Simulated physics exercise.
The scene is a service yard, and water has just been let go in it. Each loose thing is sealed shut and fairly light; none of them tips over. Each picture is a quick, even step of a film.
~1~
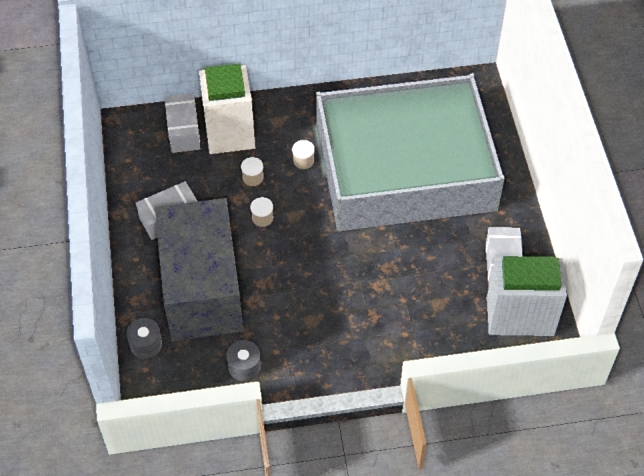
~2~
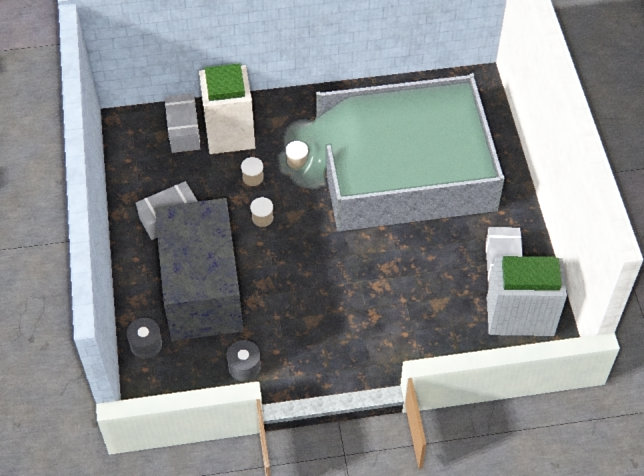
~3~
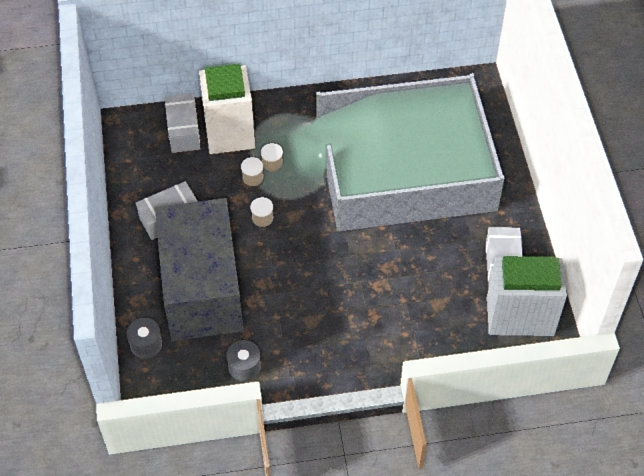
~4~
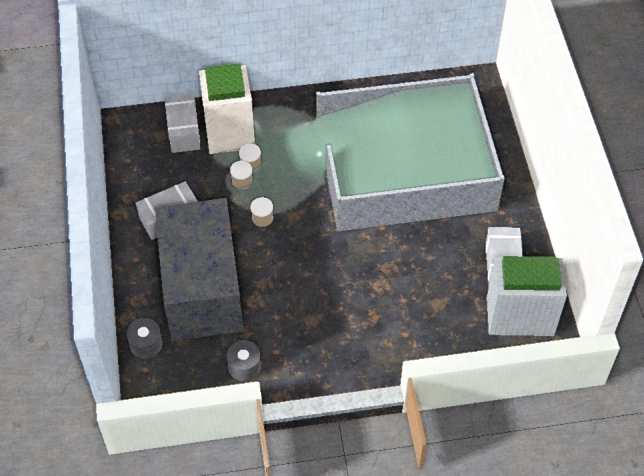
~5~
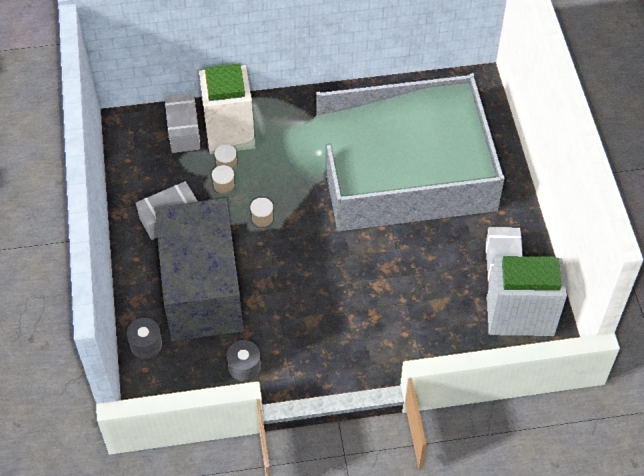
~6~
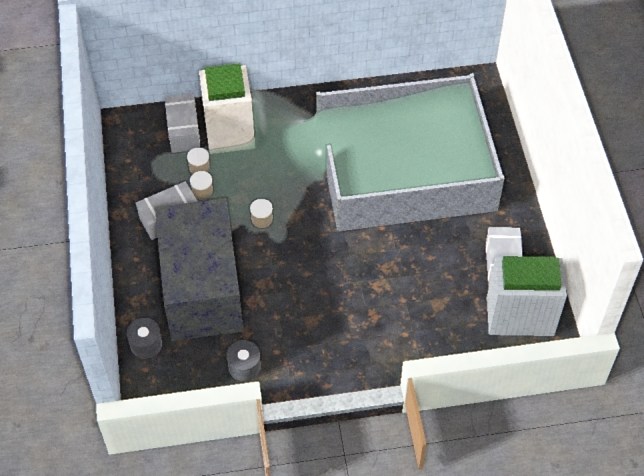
In the video, greenish water pours through the left side of a raised rectangular pool in a walled yard and spreads leftward across the dark floor, pushing one small pale pail left, then a second along with it.
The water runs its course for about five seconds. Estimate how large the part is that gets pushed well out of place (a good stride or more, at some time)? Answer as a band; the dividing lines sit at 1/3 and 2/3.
2/3 or more.
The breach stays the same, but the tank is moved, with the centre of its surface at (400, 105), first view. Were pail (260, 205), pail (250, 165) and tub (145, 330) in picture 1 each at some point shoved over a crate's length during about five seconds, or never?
Well, the first one got driven a long way, the second got driven a long way, and the third got driven a long way.
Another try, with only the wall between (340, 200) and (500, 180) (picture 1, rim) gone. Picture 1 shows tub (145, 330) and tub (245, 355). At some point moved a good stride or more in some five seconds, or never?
Lab note, as listed: Reached that mark / reached that mark.
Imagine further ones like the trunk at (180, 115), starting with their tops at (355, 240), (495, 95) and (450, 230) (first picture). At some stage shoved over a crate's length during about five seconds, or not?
First remains in place, second driven off, third remains in place.
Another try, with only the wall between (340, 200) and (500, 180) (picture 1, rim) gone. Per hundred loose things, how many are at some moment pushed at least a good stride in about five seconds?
Estimate: Close to 40 per cent.
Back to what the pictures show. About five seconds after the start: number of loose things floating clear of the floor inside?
I count 5.
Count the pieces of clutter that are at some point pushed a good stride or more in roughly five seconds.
The total here is 7.
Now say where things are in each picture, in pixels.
A pail at (304, 149) rests on the ground; a pail at (252, 166) rests on the ground; 0 of 8 have shifted, in the first frame.
A pail at (297, 150) rests on the ground, close to its start; a pail at (252, 166) rests on the ground; 1 of 8 have shifted, in the second frame.
A pail at (272, 152) rests on the ground, a stride from its start; a pail at (252, 166) rests on the ground; 1 of 8 have shifted, in the third frame.
A pail at (250, 152), on the bottom, a stride from its start; a pail at (241, 169), on the bottom, close to its start; 2 of 8 have shifted, in the fourth frame.
A pail at (225, 153), on the bottom, a stride from its start; a pail at (223, 174) rests on the ground, a stride from its start; 2 of 8 have shifted, in the fifth frame.
A pail at (198, 156) rests on the ground, far from its start; a pail at (201, 180) rests on the ground, a stride from its start; 2 of 8 have shifted, in the sixth frame.
A moment on, 2 of 8 are well off their spots; 0 afloat.
Next, 4 of 8 are well off their spots; 4 afloat.
Later, 5 of 8 are well off their spots; 4 afloat.
In the end, 7 of 8 are well off their spots, and 7 have been at some point; 5 afloat.
